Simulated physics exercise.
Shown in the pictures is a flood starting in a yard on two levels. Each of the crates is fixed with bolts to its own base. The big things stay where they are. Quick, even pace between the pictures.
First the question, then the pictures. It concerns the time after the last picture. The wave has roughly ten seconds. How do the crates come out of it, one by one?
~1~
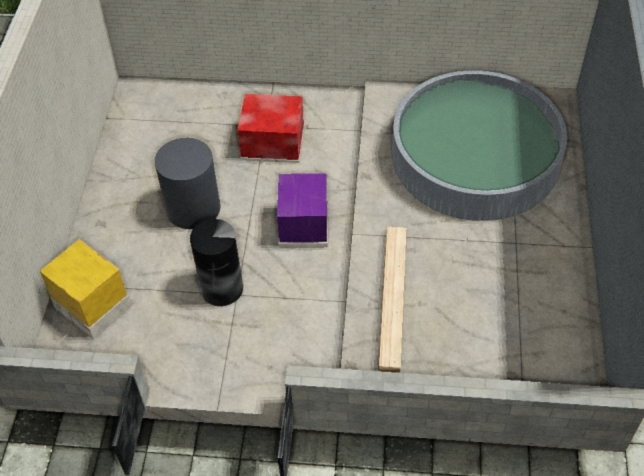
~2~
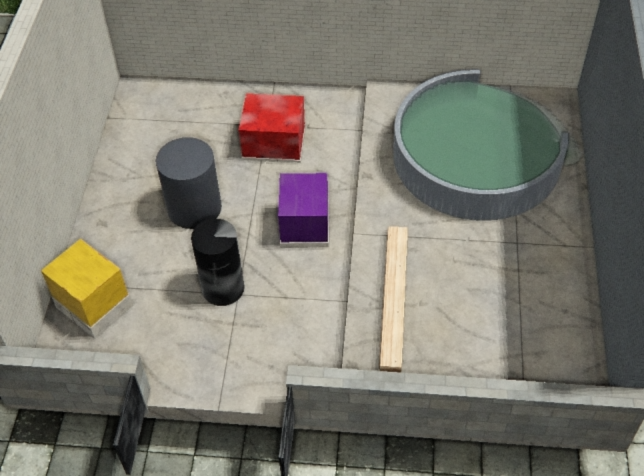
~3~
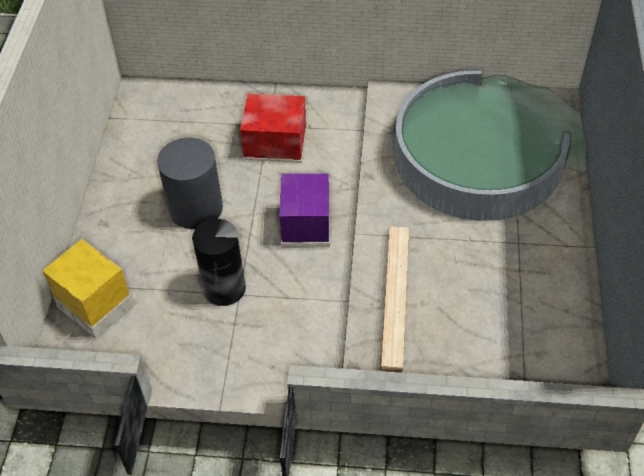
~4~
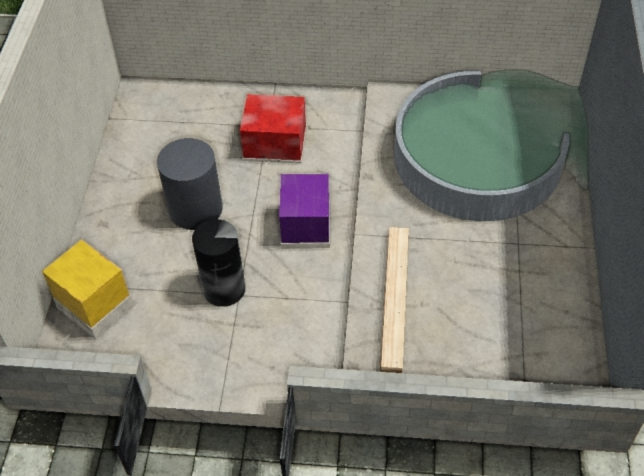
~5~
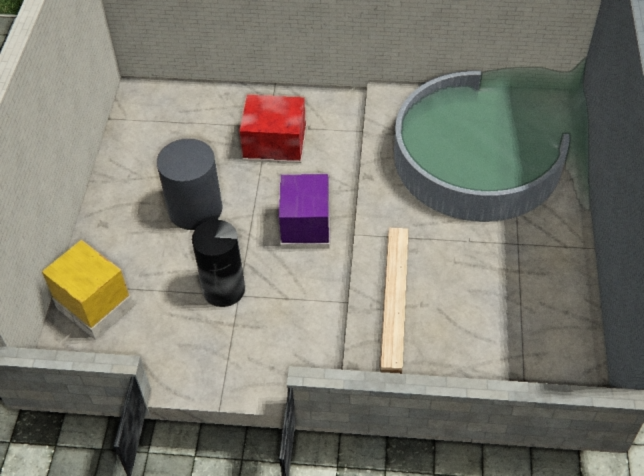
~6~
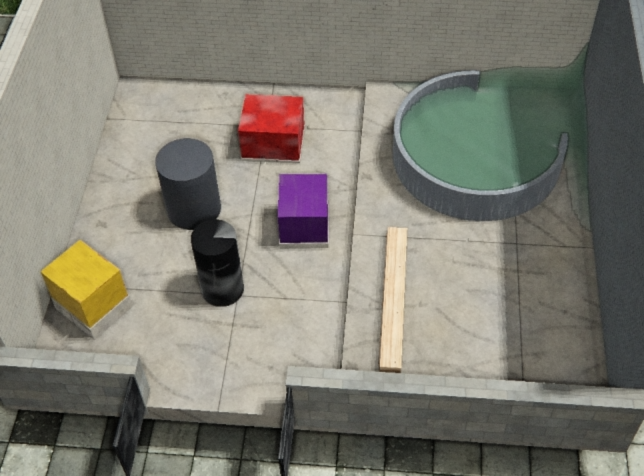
As I see it, most likely the red crate gets water on it. Most likely the purple crate remains untouched. Most likely the yellow crate remains untouched.
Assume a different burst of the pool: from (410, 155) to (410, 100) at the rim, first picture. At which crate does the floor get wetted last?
Last: The yellow crate.
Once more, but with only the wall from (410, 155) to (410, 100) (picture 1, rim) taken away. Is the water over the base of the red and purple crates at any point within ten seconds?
First the red crate: It is hit; then the purple crate: It is hit.
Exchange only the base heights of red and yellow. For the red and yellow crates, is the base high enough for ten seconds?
Red: Untouched, yellow: Flooded.
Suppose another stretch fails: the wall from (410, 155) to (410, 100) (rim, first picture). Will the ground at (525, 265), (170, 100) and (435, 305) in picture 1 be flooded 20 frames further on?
Spared, then sodden, then spared.
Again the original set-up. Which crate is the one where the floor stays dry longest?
The one in yellow, as I see it.
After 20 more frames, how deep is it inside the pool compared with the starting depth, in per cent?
About 64 per cent.
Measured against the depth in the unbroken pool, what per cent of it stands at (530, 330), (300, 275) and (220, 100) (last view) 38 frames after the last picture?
In turn 4, 0 and 8 in a hundred.
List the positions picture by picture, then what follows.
In the first picture, the round tank at (479, 133) is whole and still.
In the second picture, water pours out on the round tank's far side and has run to a hidden place.
In the third picture, water pours out on the round tank's far side and has run to (585, 170).
In the fourth picture, the front is at a hidden place, out from the gap on the round tank's far side.
In the fifth picture, water pours out on the round tank's far side and has run to (588, 204).
In the sixth picture, the front is at (401, 83), out from the gap on the round tank's far side.
A moment on, water covers 10 % of the floor; the red crate not reached, the purple crate not reached, the yellow crate not reached.
Next, water covers 20 % of the floor; the red crate water round its plinth, the purple crate not reached, the yellow crate not reached.
Then, water covers 35 % of the floor; the red crate water round its plinth, the purple crate water round its plinth, the yellow crate not reached.
Later, water covers 55 % of the floor; the red crate water round its plinth, the purple crate water round its plinth, the yellow crate not reached.
In the end, water covers 85 % of the floor; the red crate was topped, the purple crate stayed above the water, the yellow crate stayed above the water.
